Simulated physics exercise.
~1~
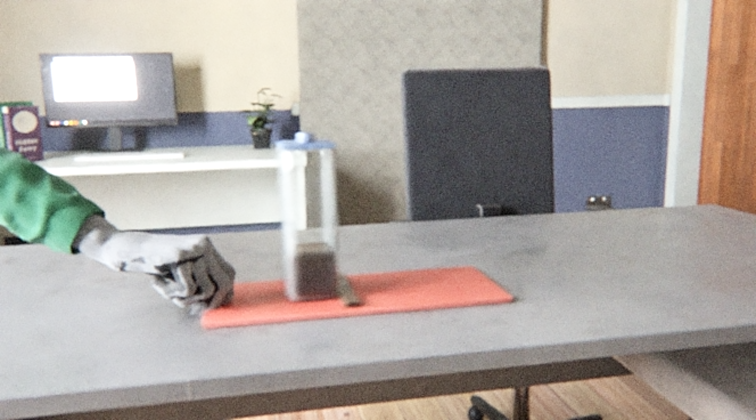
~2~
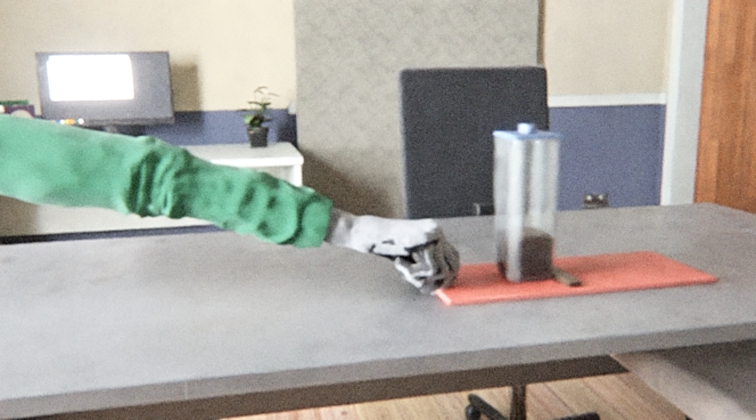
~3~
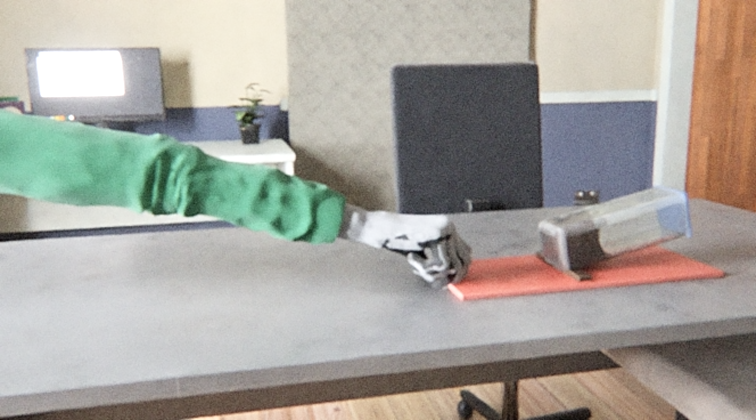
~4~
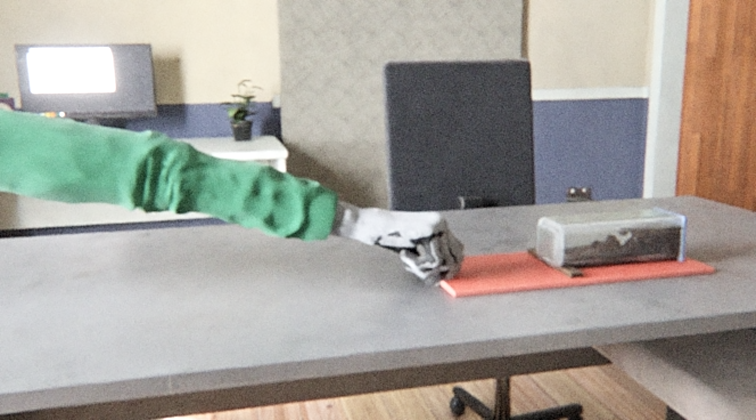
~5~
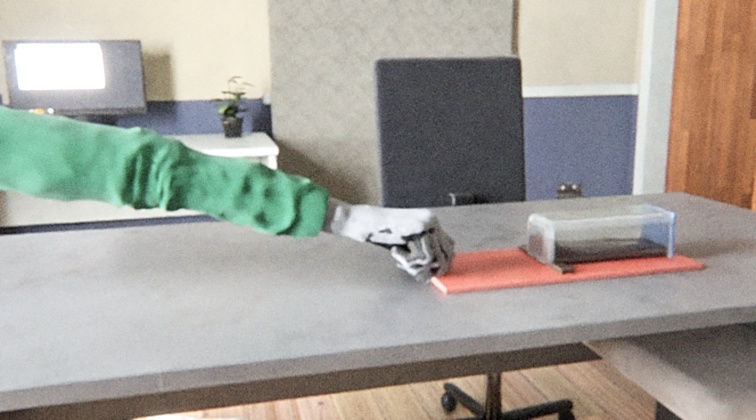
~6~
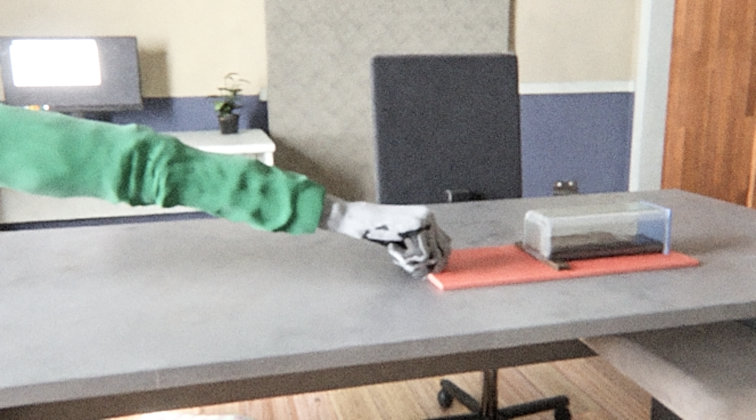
A clear square bottle with a blue cap, partly filled with dark coffee, stands on a flat orange-red board on a grey table, seen from the side in an office with a black chair, a plant and a monitor behind. A low batten lies at its foot. A grey-gloved hand in a green sleeve pushes the board to the right, carrying the bottle upright. The board stops, and the bottle tips over the batten to the right. It lands on its side, its coffee spreading and settling along the lower side, and stays lying there beside the still hand.
